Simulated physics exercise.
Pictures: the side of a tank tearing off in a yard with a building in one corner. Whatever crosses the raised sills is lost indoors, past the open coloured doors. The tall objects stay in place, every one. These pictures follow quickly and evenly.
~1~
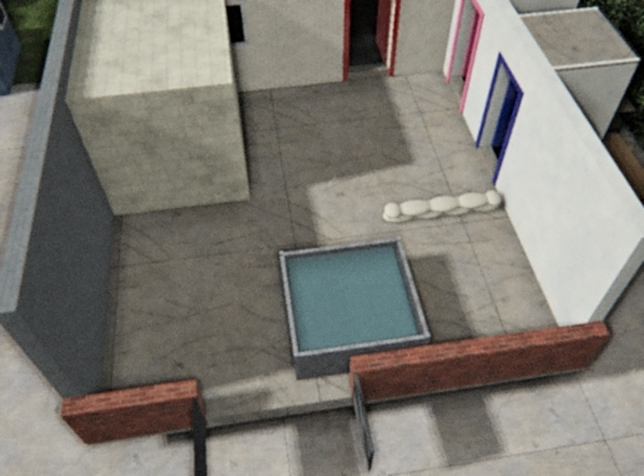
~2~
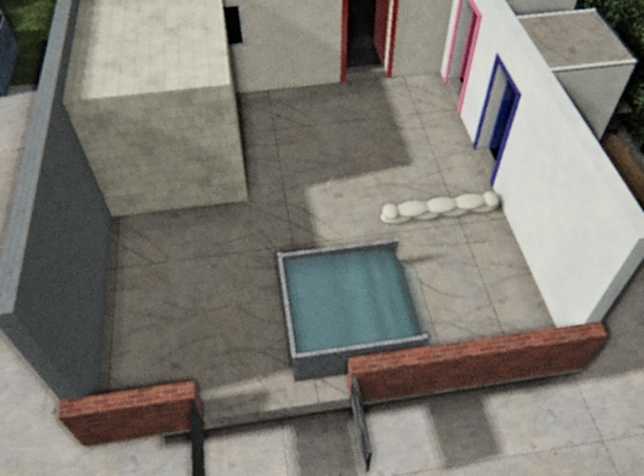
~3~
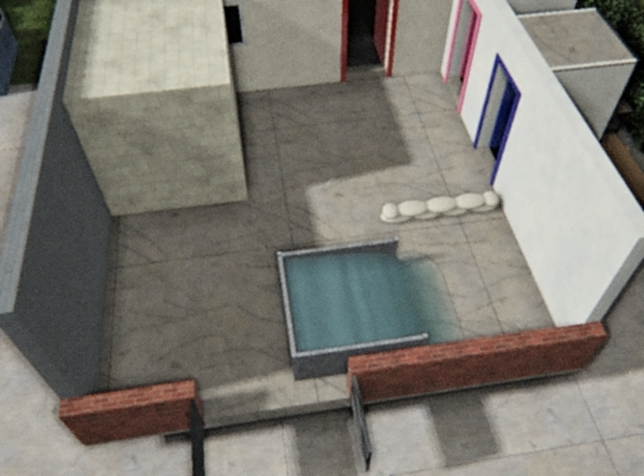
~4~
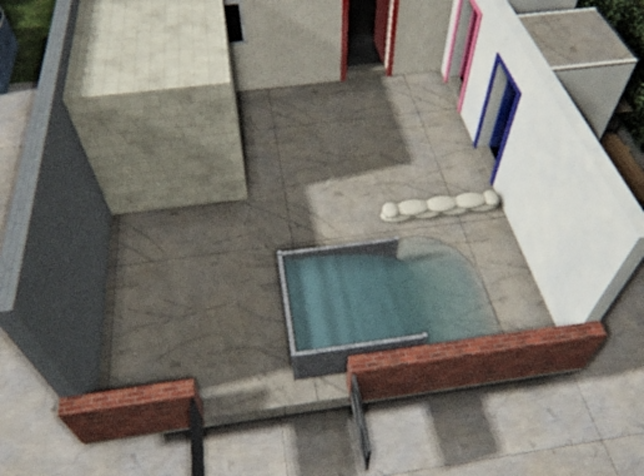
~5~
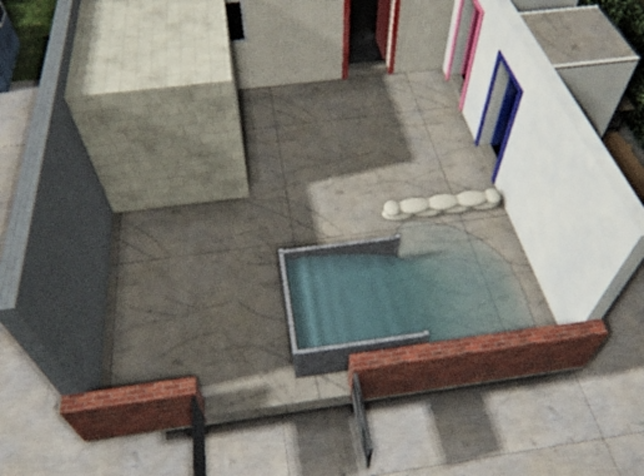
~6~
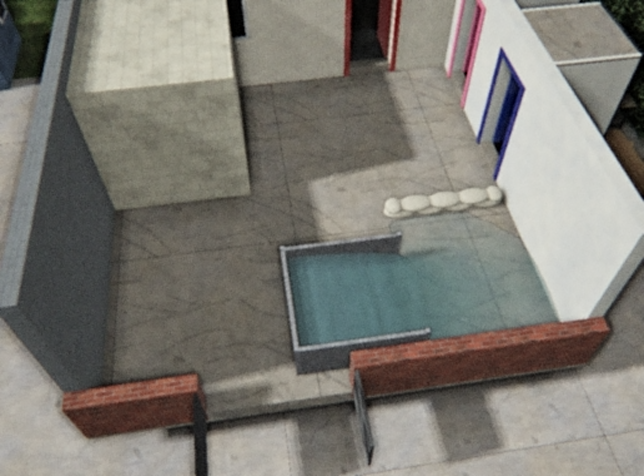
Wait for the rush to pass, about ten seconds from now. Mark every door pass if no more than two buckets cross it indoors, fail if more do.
Marks: Blue door pass, pink door pass, red door pass.
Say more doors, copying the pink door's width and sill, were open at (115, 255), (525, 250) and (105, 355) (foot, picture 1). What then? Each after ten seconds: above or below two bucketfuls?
Taken in sequence, they go: Not exceeded, exceeded, not exceeded.
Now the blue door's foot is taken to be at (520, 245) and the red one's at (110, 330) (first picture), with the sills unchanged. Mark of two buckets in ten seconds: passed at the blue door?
As I see it, the blue door gets past the mark.
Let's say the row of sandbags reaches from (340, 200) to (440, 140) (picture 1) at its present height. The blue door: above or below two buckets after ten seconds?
Then the blue one exceeds the limit.
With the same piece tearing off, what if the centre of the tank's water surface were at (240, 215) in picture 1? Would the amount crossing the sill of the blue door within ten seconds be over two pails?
Blue door: Overshoots.
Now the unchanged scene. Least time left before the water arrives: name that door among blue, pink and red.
The door marked blue.
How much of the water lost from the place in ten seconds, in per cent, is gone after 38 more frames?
Around 35 percent.
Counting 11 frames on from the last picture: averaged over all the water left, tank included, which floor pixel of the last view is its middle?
Around pixel (454, 289).
A moment on, water covers 15 % of the floor; the blue door not reached, the pink door not reached, the red door not reached.
Next, water covers 20 % of the floor; the blue door wet at the sill, nothing in, the pink door not reached, the red door not reached.
Then, water covers 40 % of the floor; the blue door wet at the sill, nothing in, the pink door wet at the sill, nothing in, the red door not reached.
Later, water covers 55 % of the floor; the blue door wet at the sill, nothing in, the pink door wet at the sill, nothing in, the red door wet at the sill, nothing in.
In the end, water covers 75 % of the floor; the blue door wet at the sill, nothing in, the pink door wet at the sill, nothing in, the red door wet at the sill, nothing in.
